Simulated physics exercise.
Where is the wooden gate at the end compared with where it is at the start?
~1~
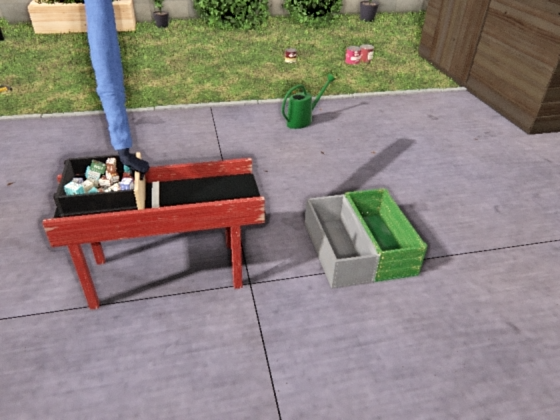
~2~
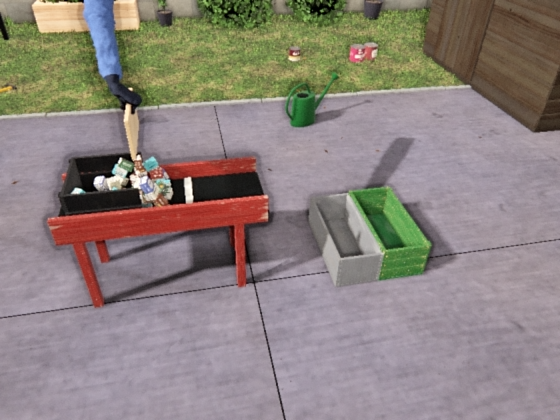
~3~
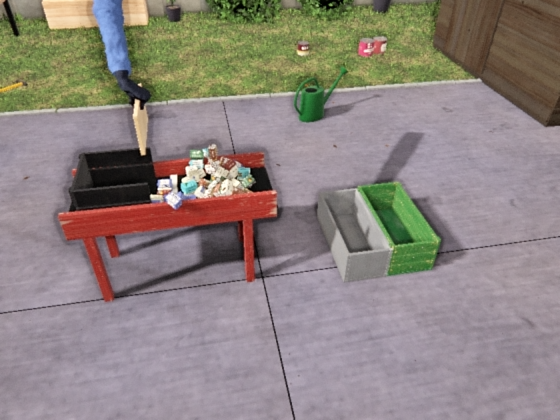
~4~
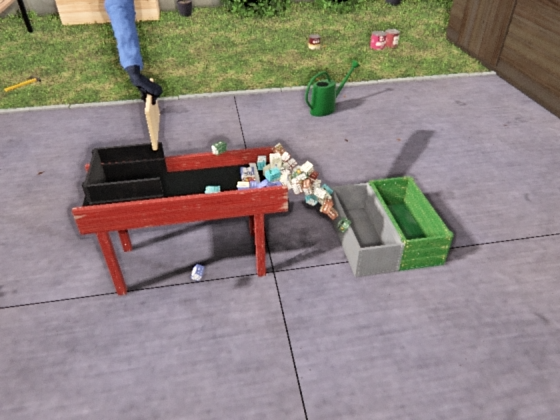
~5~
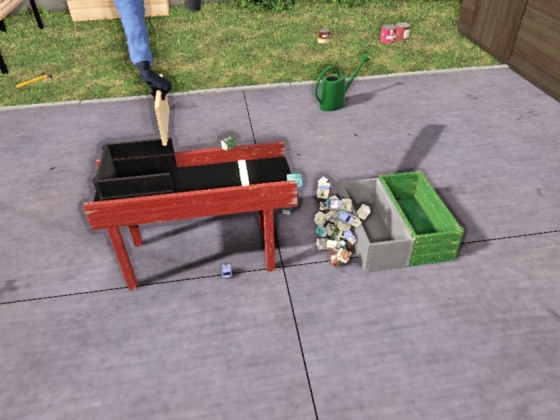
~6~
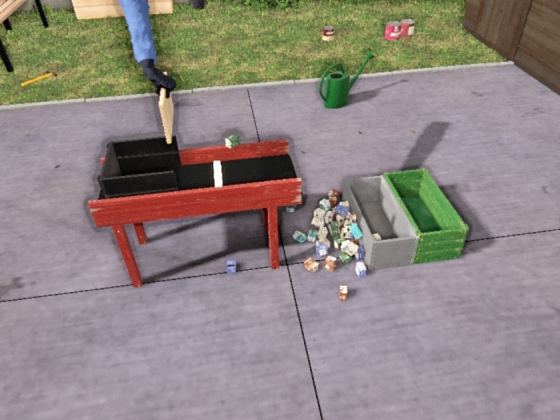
At the start the gate stands down at the right side of the black pen, holding the cartons in. At the end it is raised clear above the pen and belt, still upright in the gloved hand.
